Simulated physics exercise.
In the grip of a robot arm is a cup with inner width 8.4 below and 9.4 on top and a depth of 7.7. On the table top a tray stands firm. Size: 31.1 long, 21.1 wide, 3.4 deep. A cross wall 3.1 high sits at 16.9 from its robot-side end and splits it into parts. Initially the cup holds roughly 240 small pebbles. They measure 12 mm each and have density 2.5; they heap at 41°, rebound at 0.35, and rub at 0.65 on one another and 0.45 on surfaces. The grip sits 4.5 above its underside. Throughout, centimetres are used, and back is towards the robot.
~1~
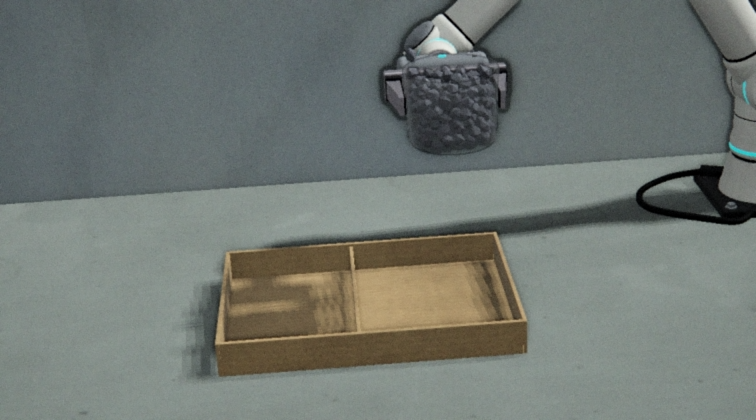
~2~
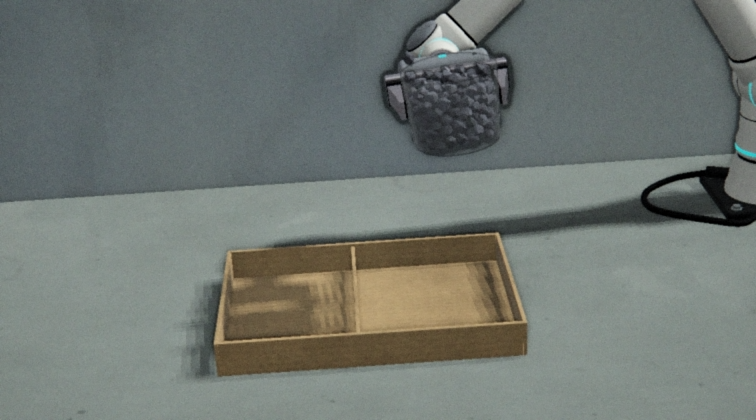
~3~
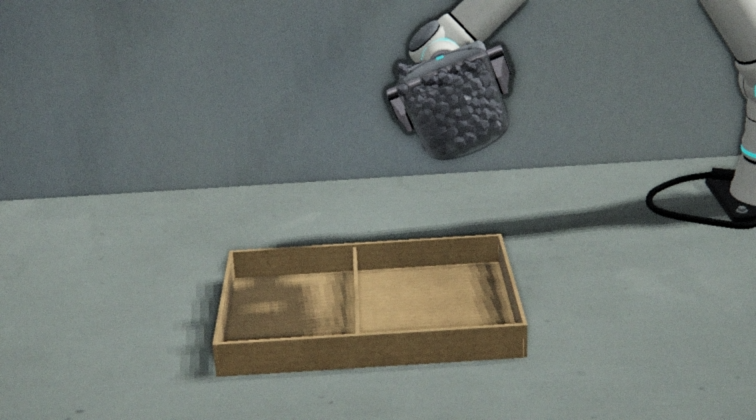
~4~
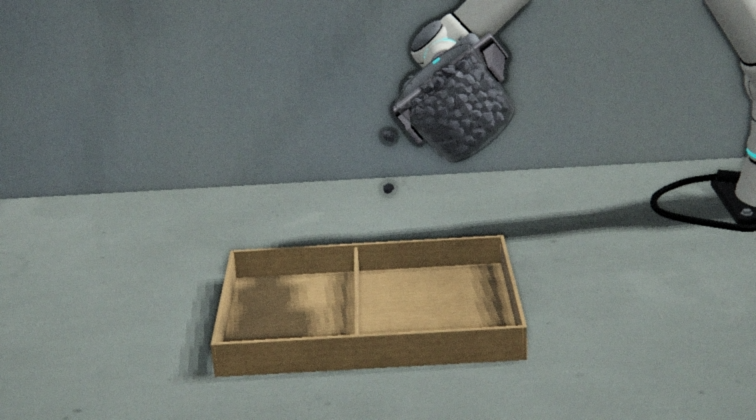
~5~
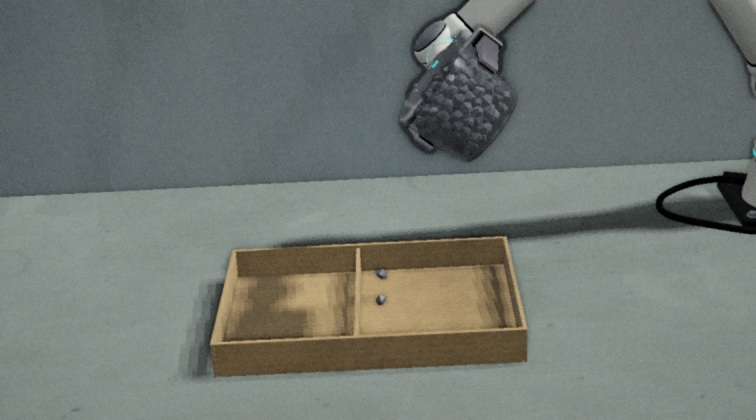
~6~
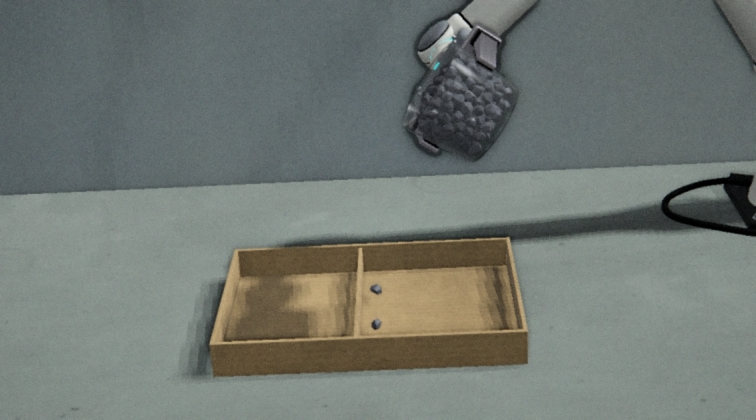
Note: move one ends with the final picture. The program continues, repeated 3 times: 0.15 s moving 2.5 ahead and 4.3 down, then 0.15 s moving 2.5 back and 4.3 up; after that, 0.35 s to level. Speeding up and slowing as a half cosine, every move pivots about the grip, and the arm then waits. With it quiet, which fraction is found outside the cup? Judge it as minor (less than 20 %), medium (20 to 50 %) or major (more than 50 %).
Minor, less than 20 %.
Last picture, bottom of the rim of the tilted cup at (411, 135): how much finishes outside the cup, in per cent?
Somewhere around 10 %.
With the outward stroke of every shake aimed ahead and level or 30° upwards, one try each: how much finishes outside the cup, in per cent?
25 and 40 %.
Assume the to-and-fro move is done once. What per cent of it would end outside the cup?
In that case some 5 per cent.
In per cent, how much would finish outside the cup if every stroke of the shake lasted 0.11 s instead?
Estimate: Close to 15 percent.
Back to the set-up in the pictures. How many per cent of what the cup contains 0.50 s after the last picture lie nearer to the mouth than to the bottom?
Something near 50 per cent is there.
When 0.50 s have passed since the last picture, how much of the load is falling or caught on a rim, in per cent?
0 %.
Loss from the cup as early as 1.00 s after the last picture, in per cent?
By then about 5 % is out.
Then, 0.50 s later, tilted 55° forward, highest piece 24 above the table; 230 in the cup, 3 in the robot-side part, 2 in the far-side part, 1 in flight or on a rim.
Then, 1.00 s later, tilted 45° forward, highest piece 27 above the table; 226 in the cup, 5 in the robot-side part, 3 in the far-side part, 2 in flight or on a rim.
Then, 1.45 s later, level, highest piece 27 above the table; 226 in the cup, 7 in the robot-side part, 3 in the far-side part.
Then, 2.50 s later, level, highest piece 27 above the table; 226 in the cup, 7 in the robot-side part, 3 in the far-side part.
At rest, 226 in the cup, 7 in the robot-side part, 3 in the far-side part. That is 4 % outside the cup.
